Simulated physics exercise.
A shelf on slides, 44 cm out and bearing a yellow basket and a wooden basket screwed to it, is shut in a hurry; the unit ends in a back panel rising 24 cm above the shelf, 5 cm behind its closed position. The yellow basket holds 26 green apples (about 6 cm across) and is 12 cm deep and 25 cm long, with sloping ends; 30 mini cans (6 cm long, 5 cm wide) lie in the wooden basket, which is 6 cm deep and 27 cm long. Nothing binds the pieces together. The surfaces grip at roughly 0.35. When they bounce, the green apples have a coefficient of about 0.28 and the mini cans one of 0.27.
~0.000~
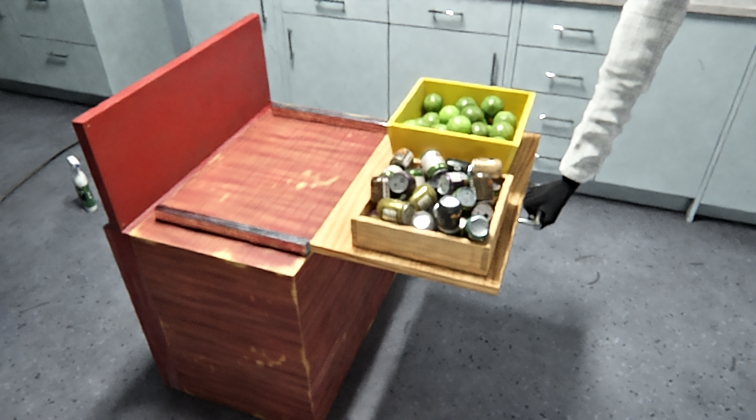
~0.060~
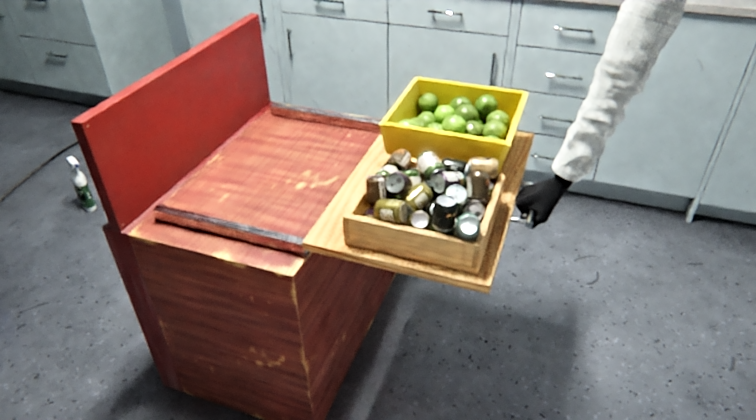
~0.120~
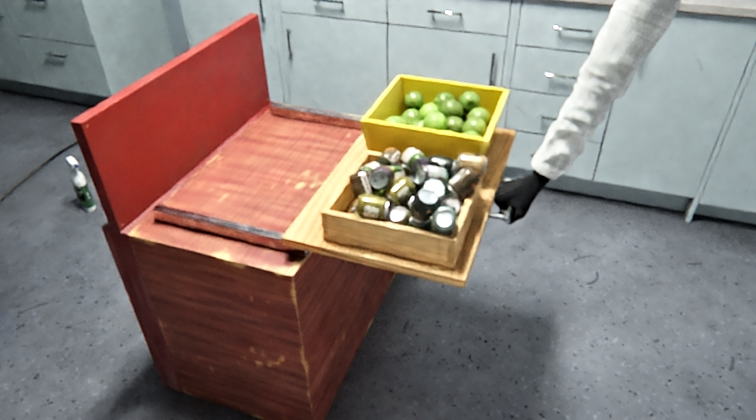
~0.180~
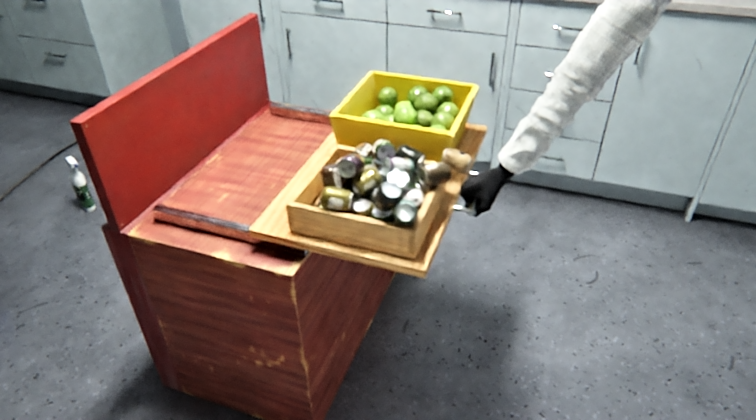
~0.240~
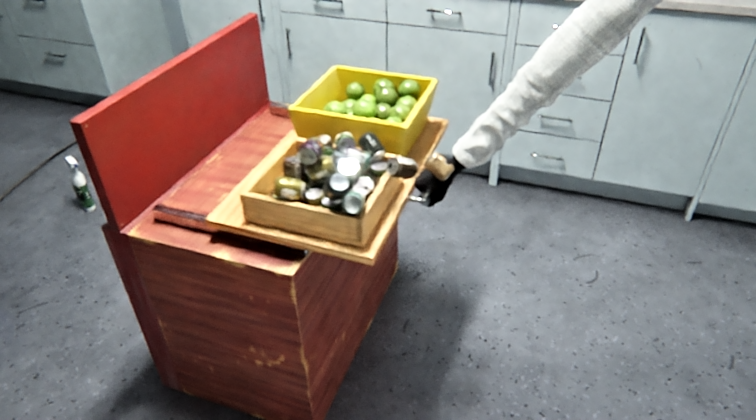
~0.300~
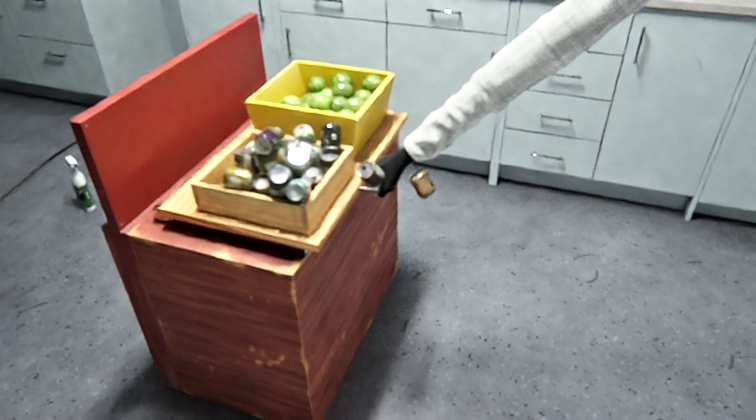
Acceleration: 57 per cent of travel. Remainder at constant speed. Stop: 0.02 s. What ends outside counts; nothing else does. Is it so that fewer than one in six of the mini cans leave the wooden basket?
No, more than one in six leave.
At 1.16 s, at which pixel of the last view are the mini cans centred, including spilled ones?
Roughly at (245, 170).
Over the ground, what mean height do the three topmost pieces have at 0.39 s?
Their middles average near 88 cm high.
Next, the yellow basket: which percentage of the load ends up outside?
For the yellow basket, the loss is 5%.
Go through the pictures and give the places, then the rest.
In the first picture (we follow the rim corner now nearest the camera), wooden basket at (484, 244); yellow basket at (513, 143); shelf in by 0 cm; nothing out yet.
The second picture shows wooden basket at (475, 243); yellow basket at (505, 142); shelf in by 2 cm.
The third picture shows wooden basket at (450, 237); yellow basket at (484, 139); shelf in by 7 cm.
The fourth picture shows wooden basket at (410, 229); yellow basket at (449, 133); shelf in by 15 cm; 1 out, the lowest can at (456, 161).
The fifth picture shows wooden basket at (357, 217); yellow basket at (402, 125); shelf in by 27 cm; 2 out, the lowest can at (439, 167).
The sixth picture shows wooden basket at (302, 205); yellow basket at (353, 117); shelf in by 40 cm; 2 out, the lowest can at (423, 184).
After 0.31 s, end of travel.
After 0.39 s, 0 of 26 out of the yellow basket and 4 of 30 out of the wooden basket.
After 0.51 s, 0 of 26 out of the yellow basket and 11 of 30 out of the wooden basket.
After 0.73 s, 1 of 26 out of the yellow basket and 13 of 30 out of the wooden basket.
Final count (at 1.16 s), 1 of 26 out of the yellow basket and 13 of 30 out of the wooden basket. Asked share, 13 of 30, 43 per cent.
